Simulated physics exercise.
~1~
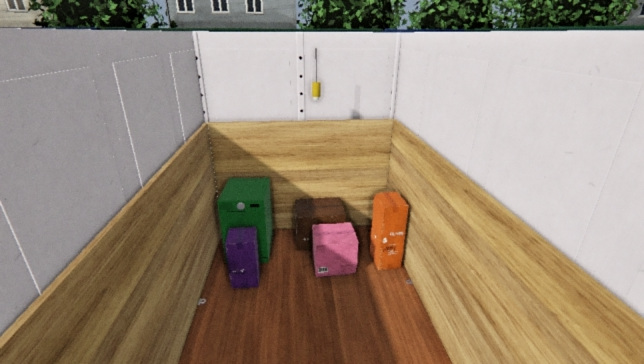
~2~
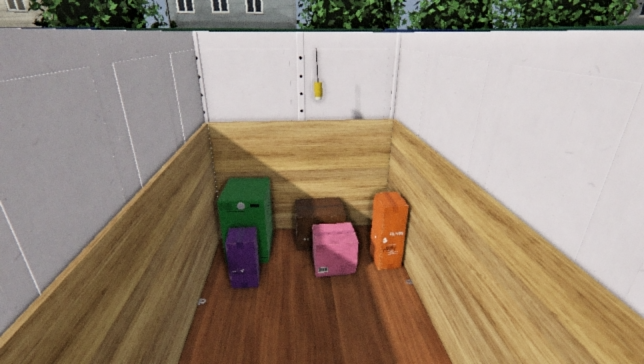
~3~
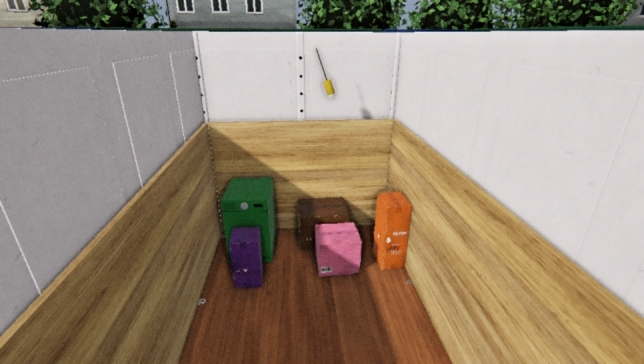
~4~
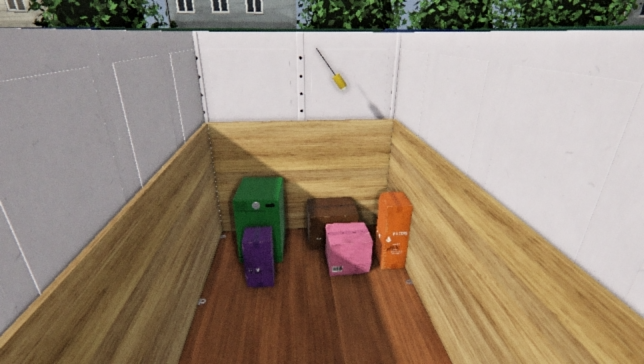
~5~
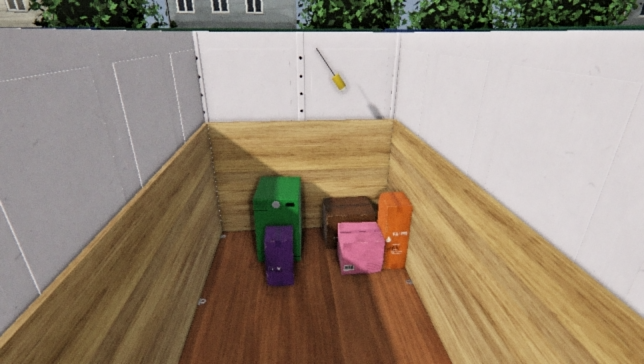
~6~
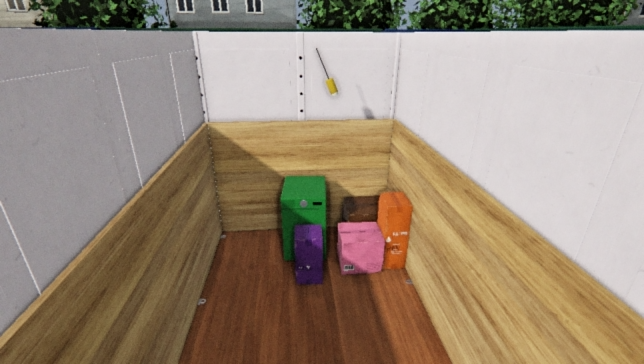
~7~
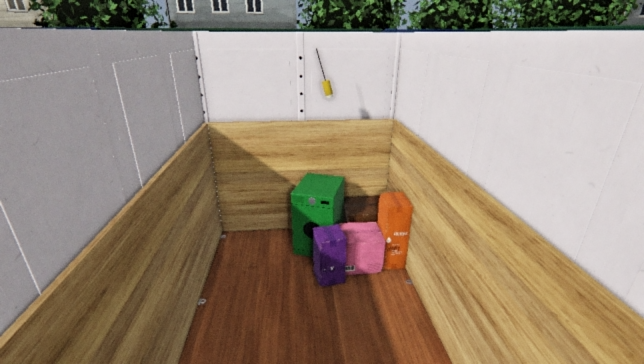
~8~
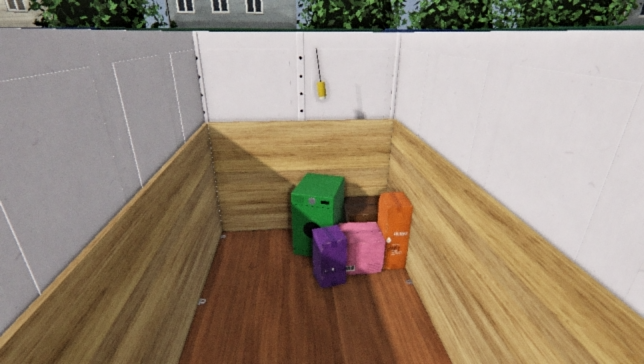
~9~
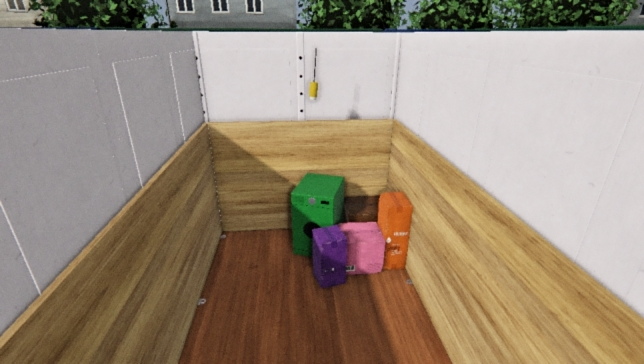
The load bay of a moving delivery van is seen from behind and above, facing the front wall, with wood-lined sides and a yellow-handled object hanging above. A tall green appliance stands at the left behind a purple box, a brown box sits behind a pink one right of centre, and an orange box stands at the right. The hanging object swings right, and the load starts sliding right. The brown and pink boxes close up beside the orange one, while the green appliance and purple box travel farther, turning slightly. The hanging object swings back, and everything rests upright, clustered at the right, the brown box mostly hidden.
